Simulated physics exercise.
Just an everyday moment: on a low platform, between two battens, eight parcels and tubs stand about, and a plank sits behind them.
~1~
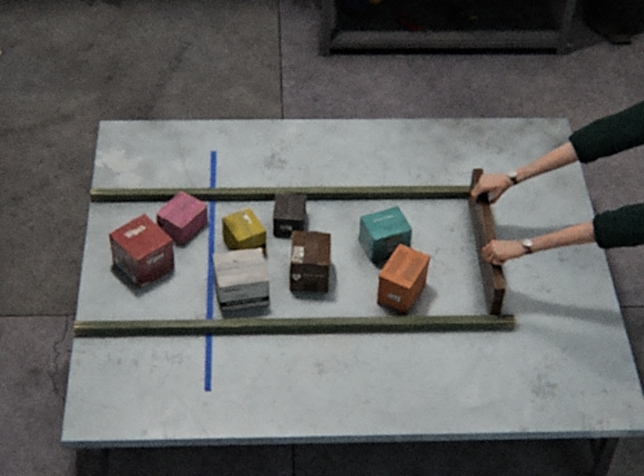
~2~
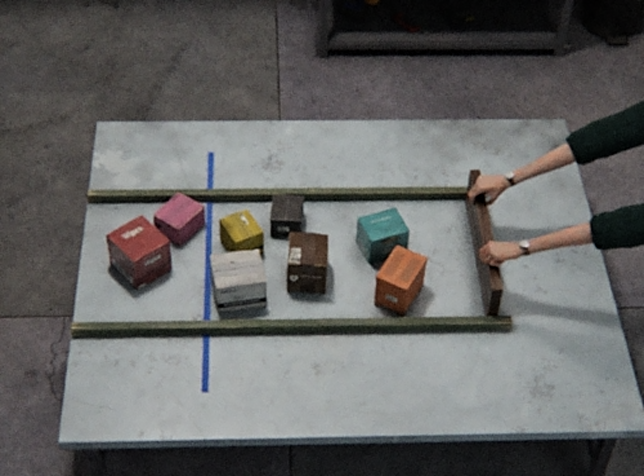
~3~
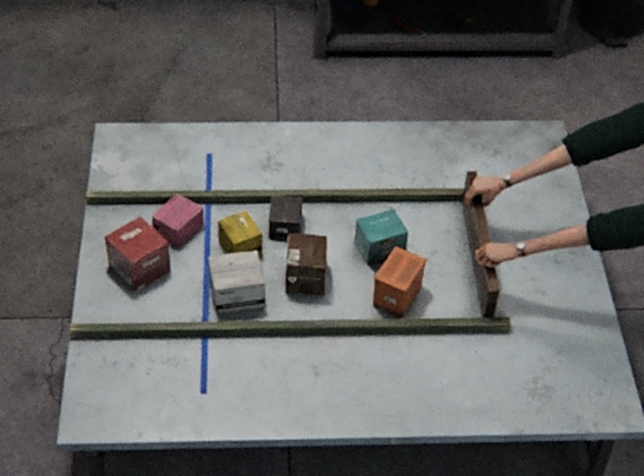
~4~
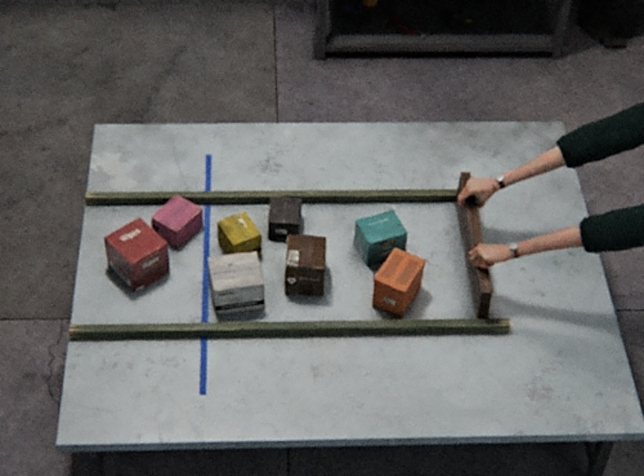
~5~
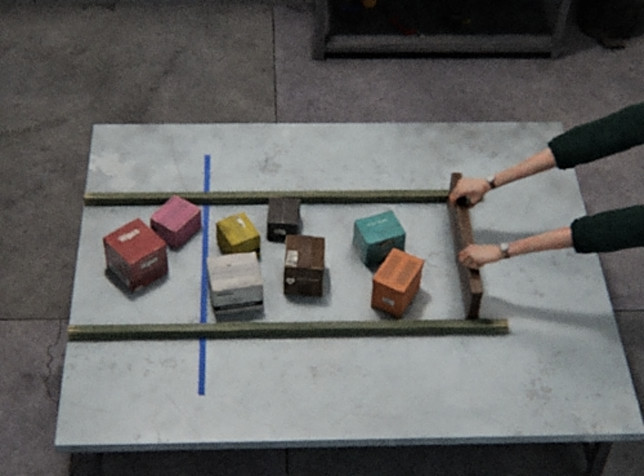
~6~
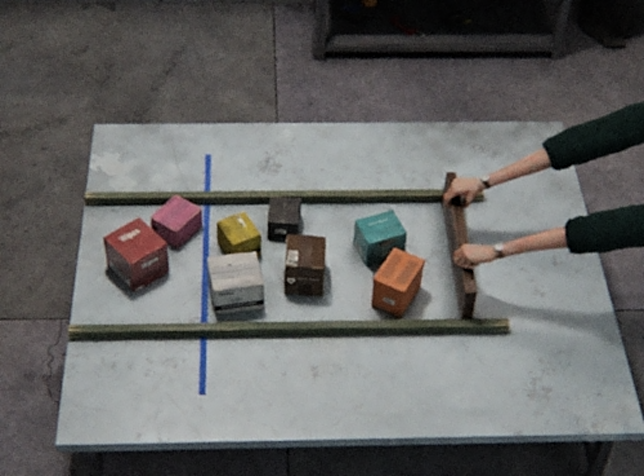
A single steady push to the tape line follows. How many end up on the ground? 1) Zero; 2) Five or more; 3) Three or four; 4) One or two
Zero (1).
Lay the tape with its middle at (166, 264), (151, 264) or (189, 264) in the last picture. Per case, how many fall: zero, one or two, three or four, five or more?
Going through the places as listed, I'd say just one or two, then one or two, then not one.
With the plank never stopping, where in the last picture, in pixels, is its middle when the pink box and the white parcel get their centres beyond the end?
The pink box puts it at (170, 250), the white parcel at (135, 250).
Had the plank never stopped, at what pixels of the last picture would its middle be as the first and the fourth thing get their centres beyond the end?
I'd say close to (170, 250), and after that close to (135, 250).
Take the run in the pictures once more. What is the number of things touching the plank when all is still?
That would be 3 of them.
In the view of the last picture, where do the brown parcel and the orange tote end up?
Going in order: First (161, 256), then (187, 293).
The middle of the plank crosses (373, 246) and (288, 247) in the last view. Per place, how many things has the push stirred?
First 2, then 6.
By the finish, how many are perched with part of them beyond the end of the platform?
My count gives 0.
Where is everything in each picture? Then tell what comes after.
Red box (142, 251); pink box (182, 218); white parcel (241, 279); plank (486, 241); tape (211, 260), in the first frame.
Pink box (179, 219); yellow parcel (242, 236), in the second frame.
White parcel (237, 282); black tote (286, 217), in the third frame.
Red box (137, 255); turquoise box (380, 238), in the fourth frame.
Pink box (176, 222); plank (464, 245), in the fifth frame.
Red box (137, 255); pink box (177, 221); white parcel (235, 283); plank (458, 245); tape (205, 264), in the sixth frame.
Soon after, none off yet; red box at rest near (137, 255); pink box at rest near (177, 221); white parcel at rest near (235, 283).
After that, none off yet; red box at rest near (137, 255); pink box at rest near (177, 221); white parcel displaced about its own width near (203, 286).
In the end, the number that fall off is zero.
